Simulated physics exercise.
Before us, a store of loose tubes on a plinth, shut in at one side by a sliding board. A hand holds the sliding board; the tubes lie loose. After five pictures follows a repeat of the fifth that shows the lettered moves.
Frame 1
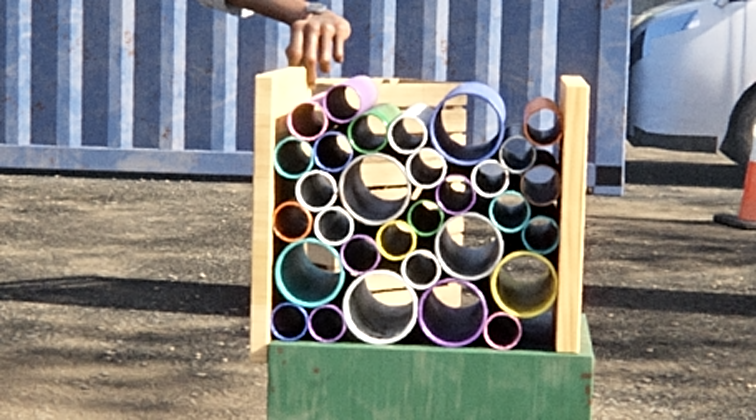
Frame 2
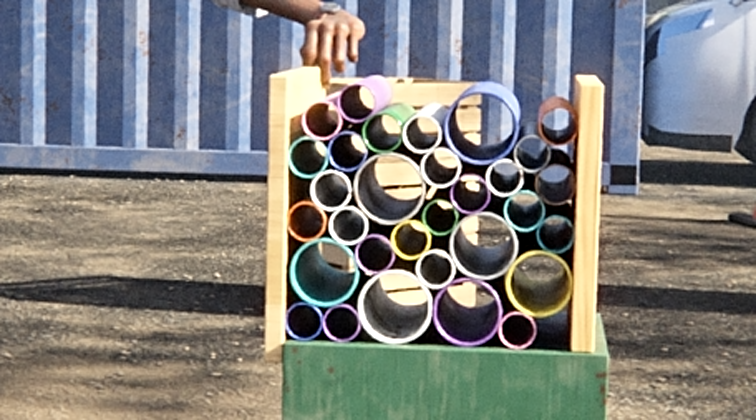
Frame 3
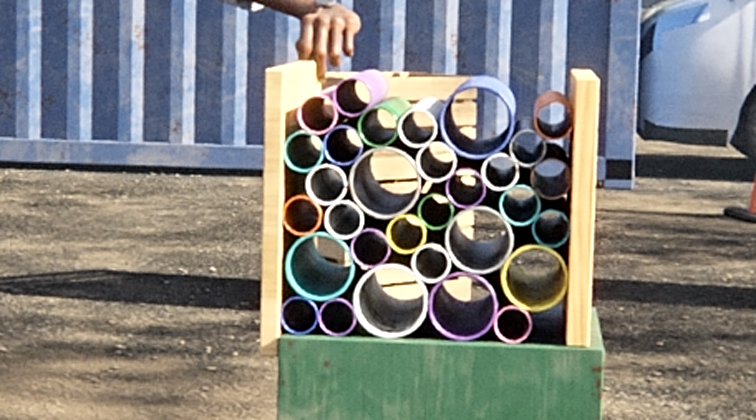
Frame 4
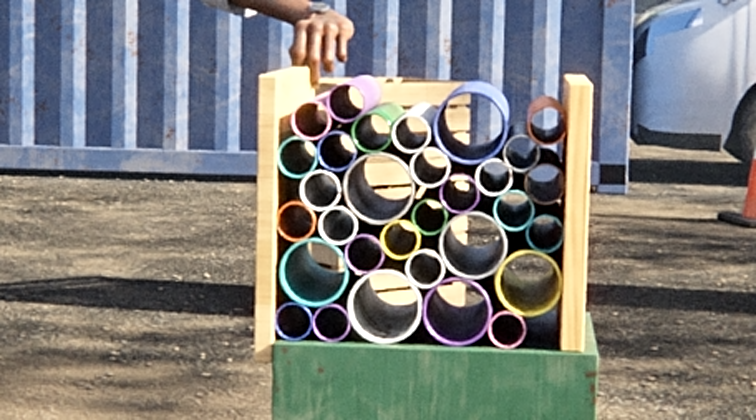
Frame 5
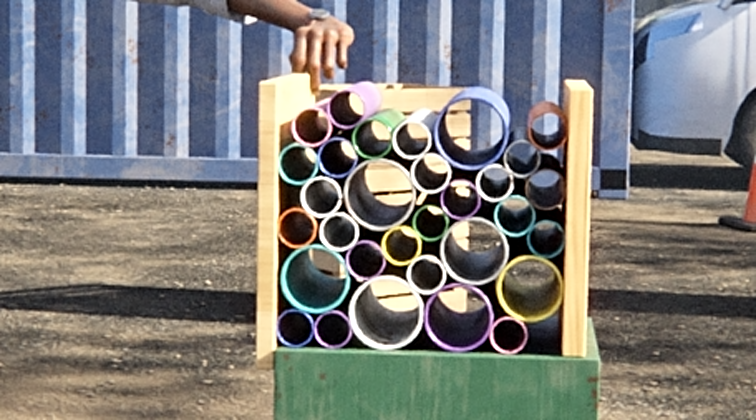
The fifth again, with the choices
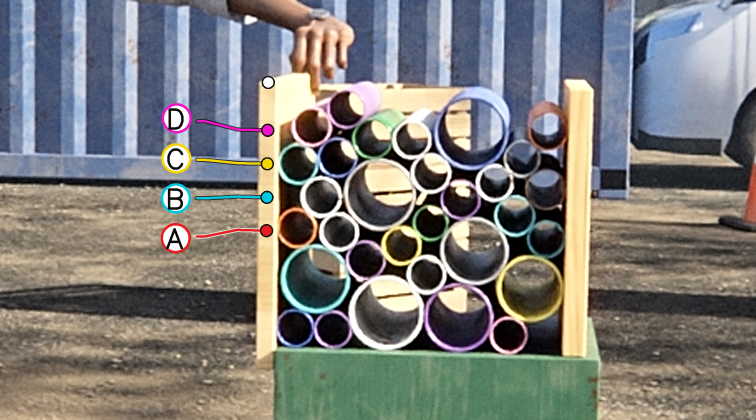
On a gravel lot beside a blue container, a hand rested on top of a wooden frame packed with loose colourful tubes on a green stand; the view shook slightly, but nothing inside visibly shifted.
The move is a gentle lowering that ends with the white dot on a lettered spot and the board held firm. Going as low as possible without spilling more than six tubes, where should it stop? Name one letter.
No lower than A.
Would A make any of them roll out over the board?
Yes.
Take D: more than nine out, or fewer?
At D, fewer than nine.
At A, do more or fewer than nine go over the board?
Fewer than nine.
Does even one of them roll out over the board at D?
At D: No.
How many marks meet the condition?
Four of them.
On the copy, A at (266, 231); B at (267, 197); C at (267, 164); D at (268, 131); the white dot at (268, 83).
On A. First, top of the board (278, 149).
Then, top of the board (277, 226).
Finally, top of the board (277, 230), three out over the board.
By contrast, B one out over the board; C none out over the board; D none out over the board.
